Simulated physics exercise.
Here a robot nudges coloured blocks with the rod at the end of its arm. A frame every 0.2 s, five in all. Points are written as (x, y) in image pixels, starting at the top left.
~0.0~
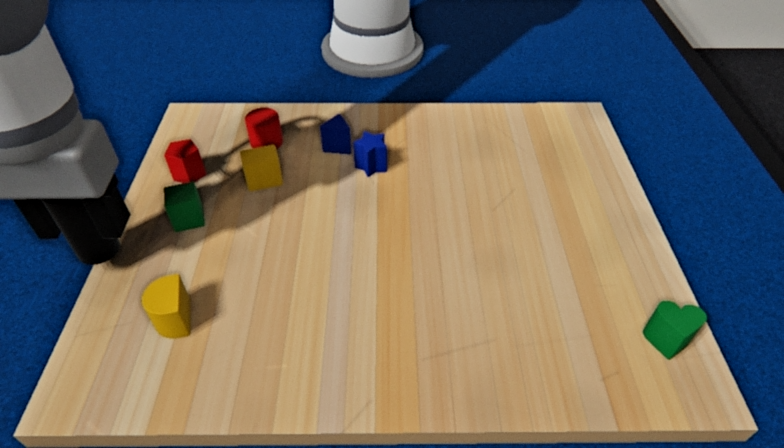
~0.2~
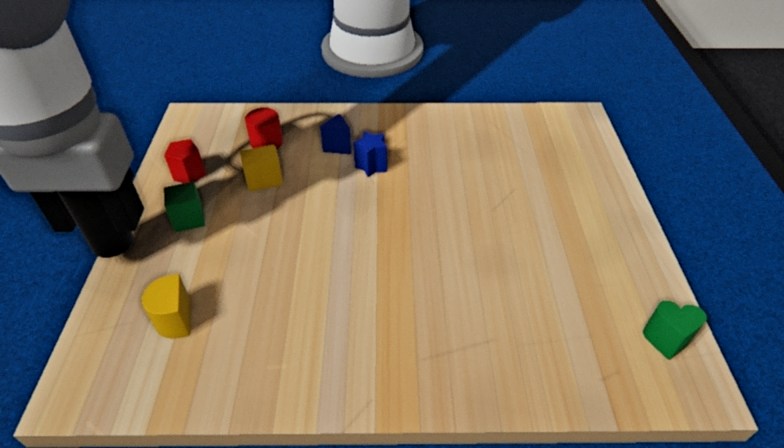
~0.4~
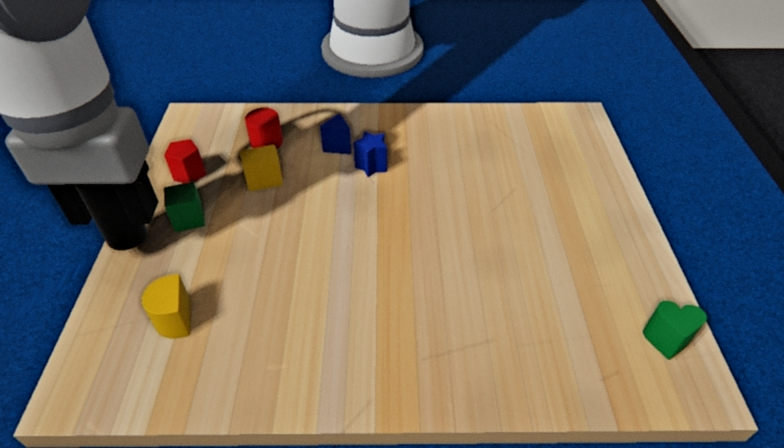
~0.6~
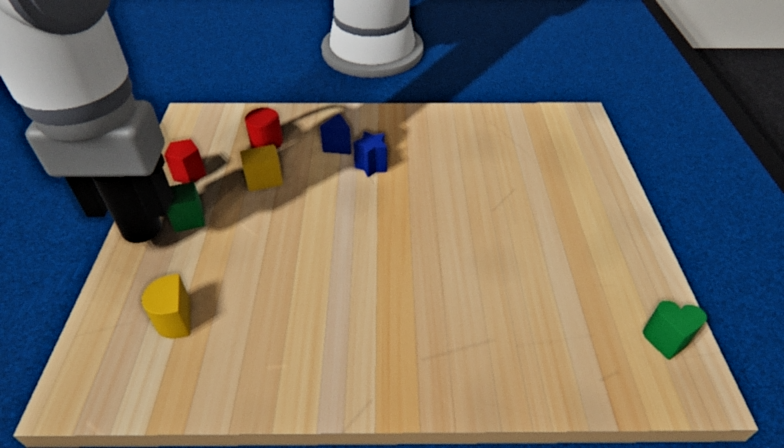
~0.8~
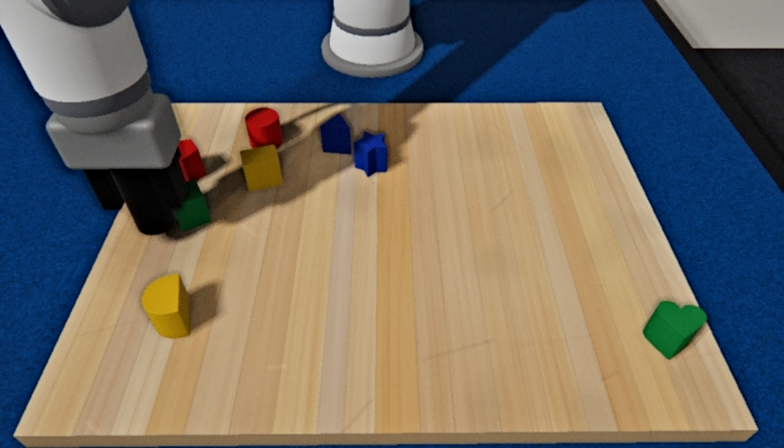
The video shows coloured blocks scattered on a wooden board while a robot arm at the left edge moves gradually right and slightly upward, partly covering the green square block and a red block; none of the blocks visibly moves.
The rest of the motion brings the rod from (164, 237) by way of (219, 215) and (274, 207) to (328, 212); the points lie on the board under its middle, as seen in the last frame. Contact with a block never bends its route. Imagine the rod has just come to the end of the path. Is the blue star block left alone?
I believe so.
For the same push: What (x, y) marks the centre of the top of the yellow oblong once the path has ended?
The spot you're after is about (273, 144) in the image.
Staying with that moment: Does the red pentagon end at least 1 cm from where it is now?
Final answer: No.
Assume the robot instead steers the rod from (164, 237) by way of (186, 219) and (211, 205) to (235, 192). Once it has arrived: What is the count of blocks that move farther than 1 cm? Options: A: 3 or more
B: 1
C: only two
C
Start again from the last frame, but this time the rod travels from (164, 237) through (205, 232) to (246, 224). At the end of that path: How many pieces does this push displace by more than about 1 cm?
Total: One.
What follows on the original path. One third of the way, rod (215, 200); green square block (228, 168), turned 35° anticlockwise; yellow oblong (263, 153).
Two thirds of the way, rod (272, 193); green square block (240, 162), turned 70° anticlockwise; yellow oblong (273, 144).
At the end, rod (326, 198); red pentagon unmoved; green square block (240, 162), turned 70° anticlockwise; yellow oblong (273, 144); blue star block unmoved.
